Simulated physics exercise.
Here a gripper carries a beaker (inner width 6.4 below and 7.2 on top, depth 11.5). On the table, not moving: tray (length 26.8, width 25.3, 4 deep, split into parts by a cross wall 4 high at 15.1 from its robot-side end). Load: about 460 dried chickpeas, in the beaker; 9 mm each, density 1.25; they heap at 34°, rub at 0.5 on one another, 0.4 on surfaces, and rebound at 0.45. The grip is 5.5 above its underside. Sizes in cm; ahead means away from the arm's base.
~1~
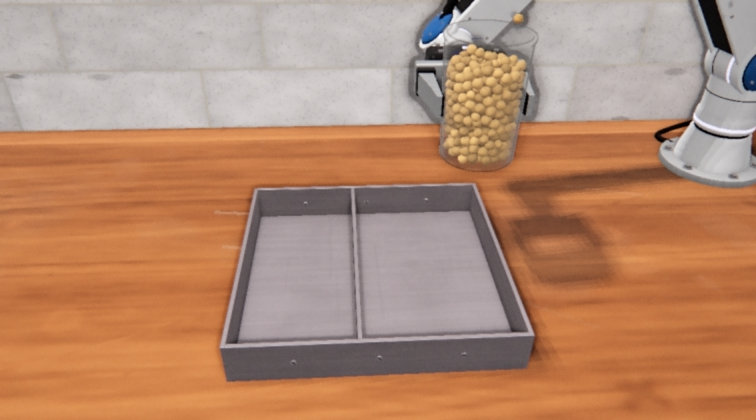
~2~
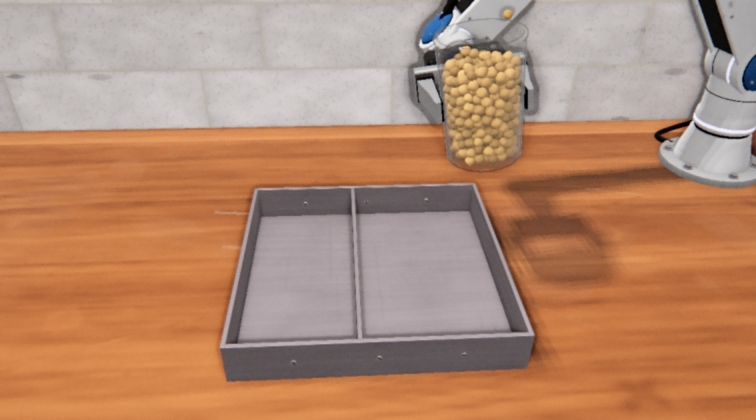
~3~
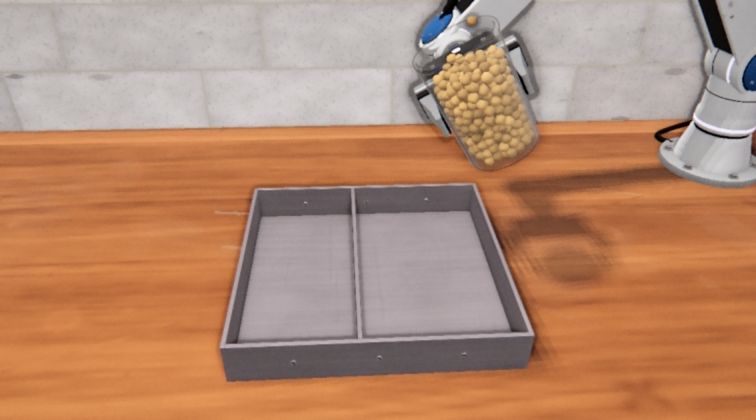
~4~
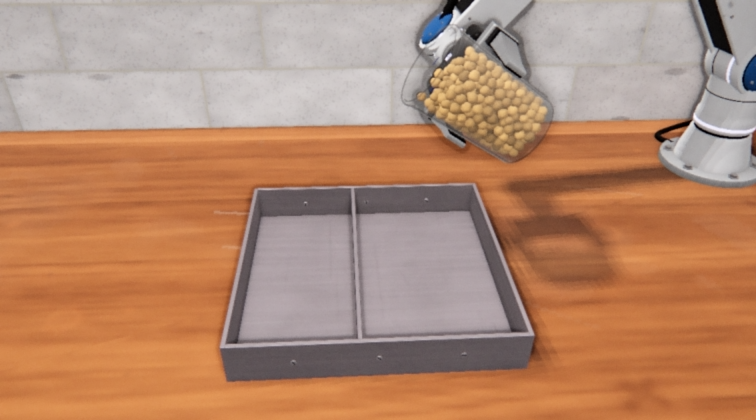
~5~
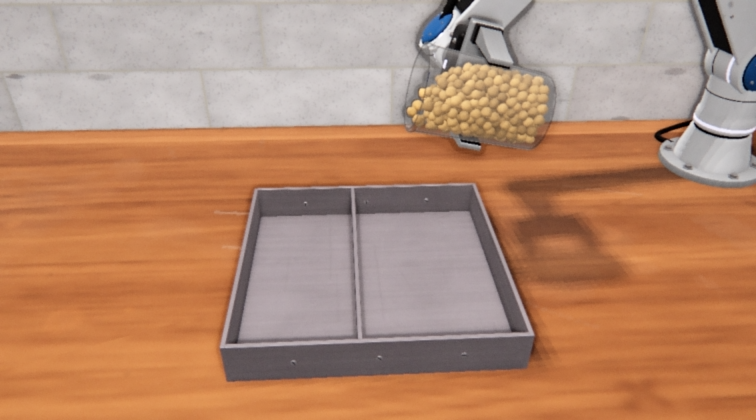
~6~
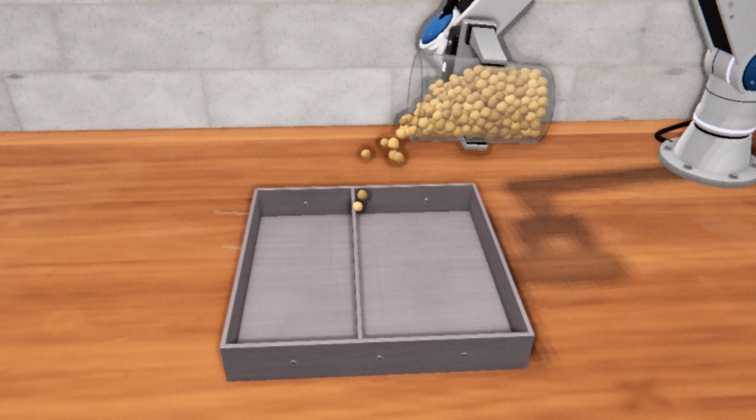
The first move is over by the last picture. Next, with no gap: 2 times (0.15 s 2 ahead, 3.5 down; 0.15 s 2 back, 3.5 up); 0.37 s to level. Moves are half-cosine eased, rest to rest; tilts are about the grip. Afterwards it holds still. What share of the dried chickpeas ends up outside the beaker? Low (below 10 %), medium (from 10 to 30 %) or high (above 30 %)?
Share outside the beaker: Medium (from 10 to 30 %).
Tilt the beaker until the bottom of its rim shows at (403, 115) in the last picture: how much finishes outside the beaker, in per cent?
About 0 per cent.
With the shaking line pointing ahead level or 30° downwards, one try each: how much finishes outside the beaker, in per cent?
Some 55 and 35 per cent.
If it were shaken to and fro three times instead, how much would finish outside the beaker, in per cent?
It would be near 20 per cent.
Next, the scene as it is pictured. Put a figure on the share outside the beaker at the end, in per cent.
Some 15 per cent.
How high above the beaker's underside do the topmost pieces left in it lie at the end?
Roughly 10.5 cm.
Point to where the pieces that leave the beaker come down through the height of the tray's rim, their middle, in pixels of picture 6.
Near (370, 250).
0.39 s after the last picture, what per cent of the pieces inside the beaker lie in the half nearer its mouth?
Some 40 per cent.
Then, 0.39 s after the last picture, tilted 85° forward, highest piece 21 above the table; 421 in the beaker, 19 in the robot-side part, 13 in the far-side part, 10 in flight or on a rim.
Then, 0.78 s after the last picture, tilted 46° forward, highest piece 24 above the table; 389 in the beaker, 47 in the robot-side part, 23 in the far-side part, 4 in flight or on a rim.
Then, 1.17 s after the last picture, level, highest piece 26 above the table; 389 in the beaker, 49 in the robot-side part, 25 in the far-side part.
Then, 2.22 s after the last picture, level, highest piece 26 above the table; 389 in the beaker, 49 in the robot-side part, 25 in the far-side part.
Final count, 389 in the beaker, 49 in the robot-side part, 25 in the far-side part. That is 16 % outside the beaker.
